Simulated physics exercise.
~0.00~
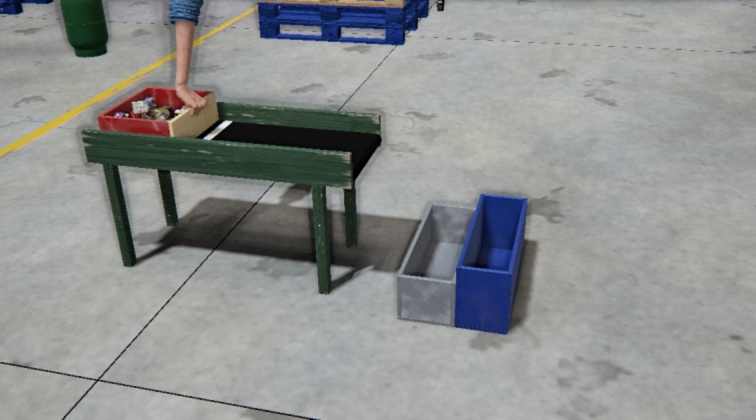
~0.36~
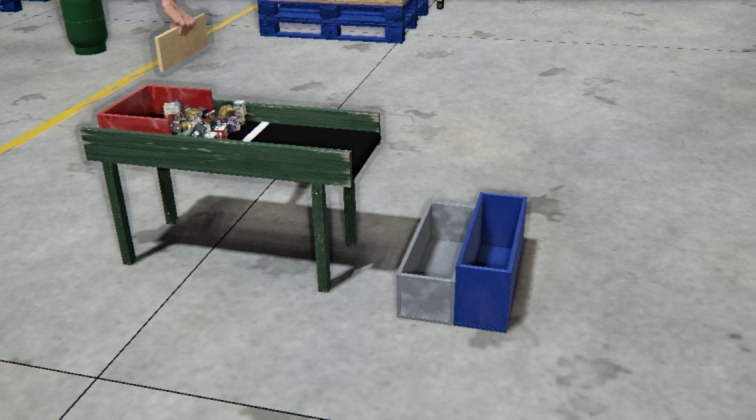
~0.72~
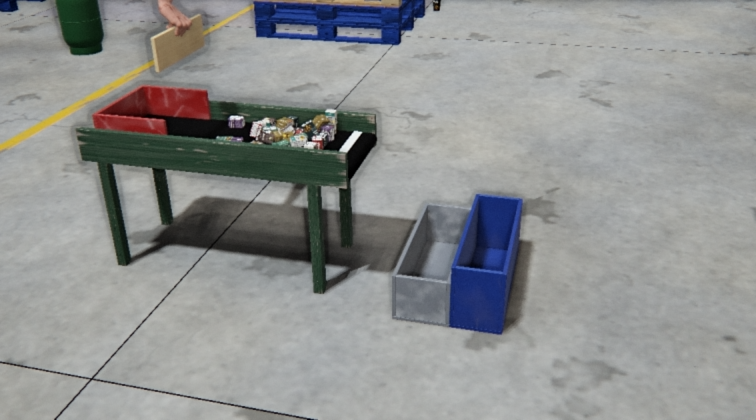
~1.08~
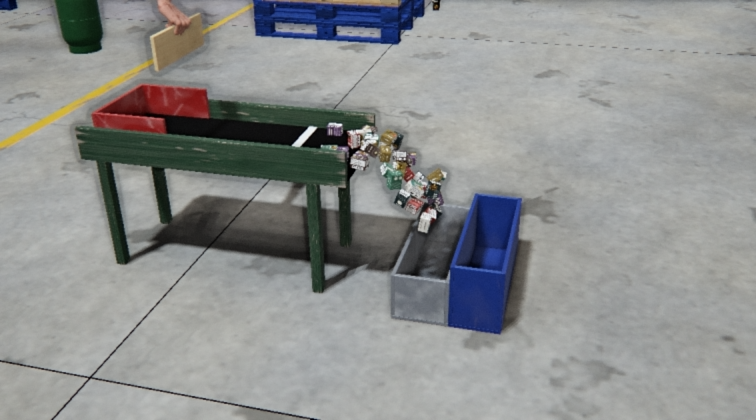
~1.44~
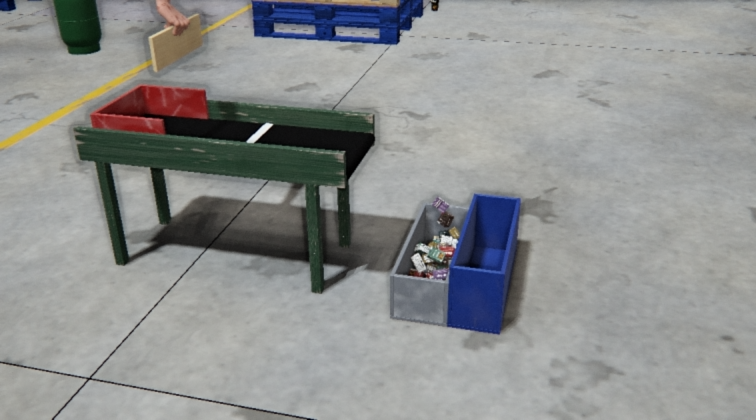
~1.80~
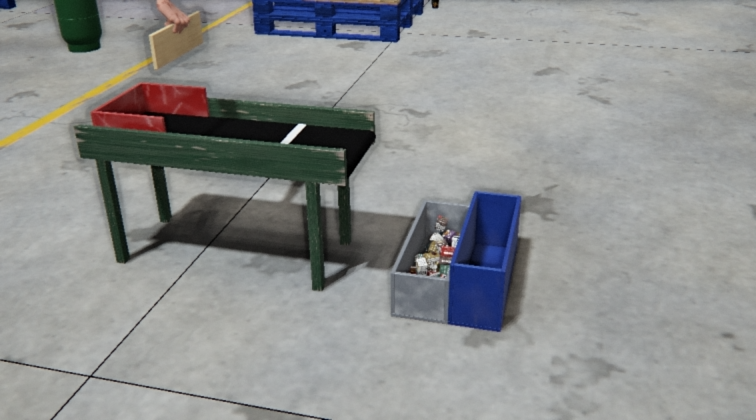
A hand lifts a gate, and small cartons ride the belt into the grey tub.
